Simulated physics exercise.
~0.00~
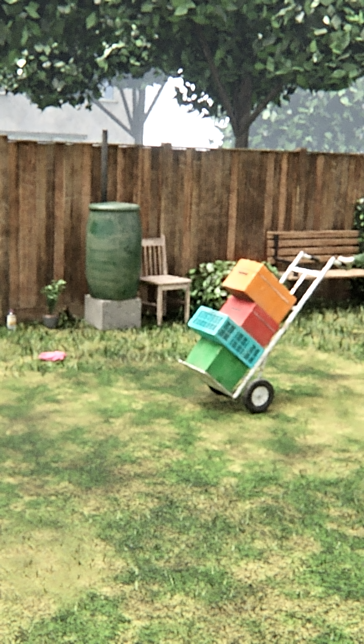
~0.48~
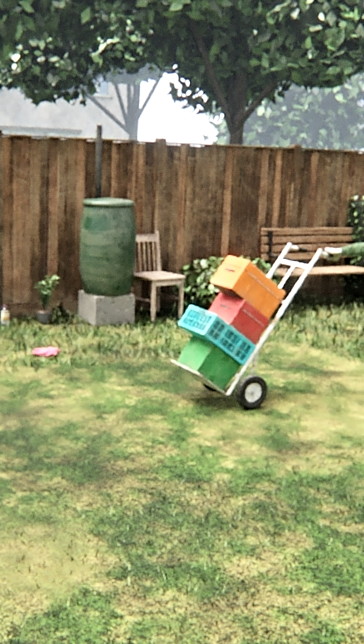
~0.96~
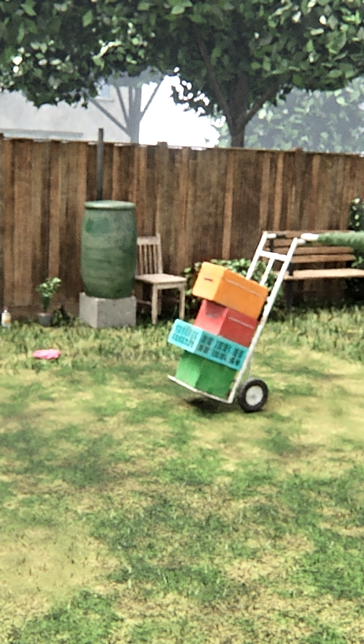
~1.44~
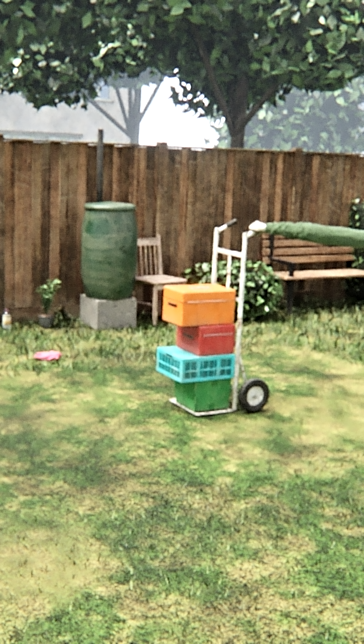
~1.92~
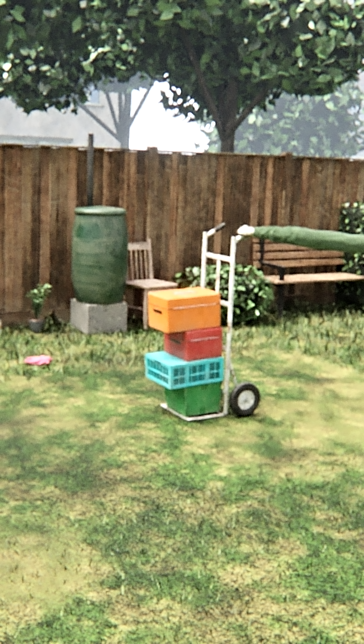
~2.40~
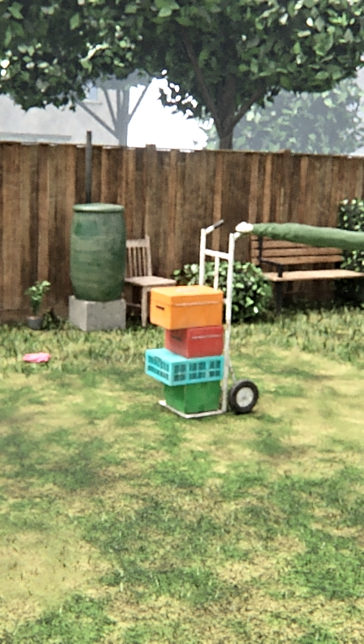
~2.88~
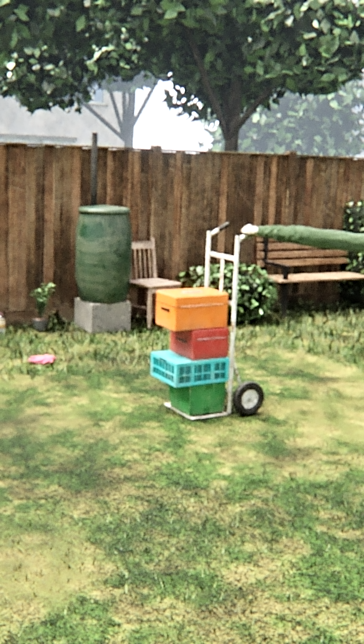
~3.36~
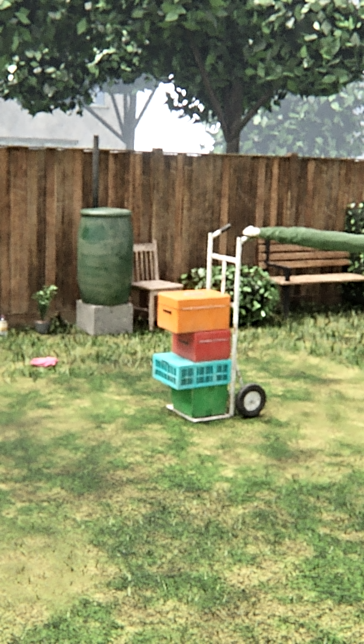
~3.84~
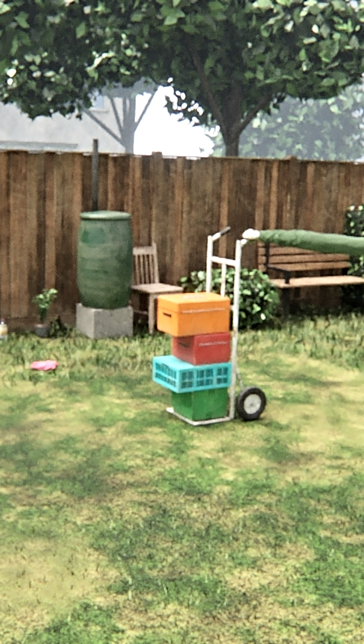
Green-sleeved arm tilting a hand truck upright on a lawn, its stack of four colourful boxes and crates staying in place.
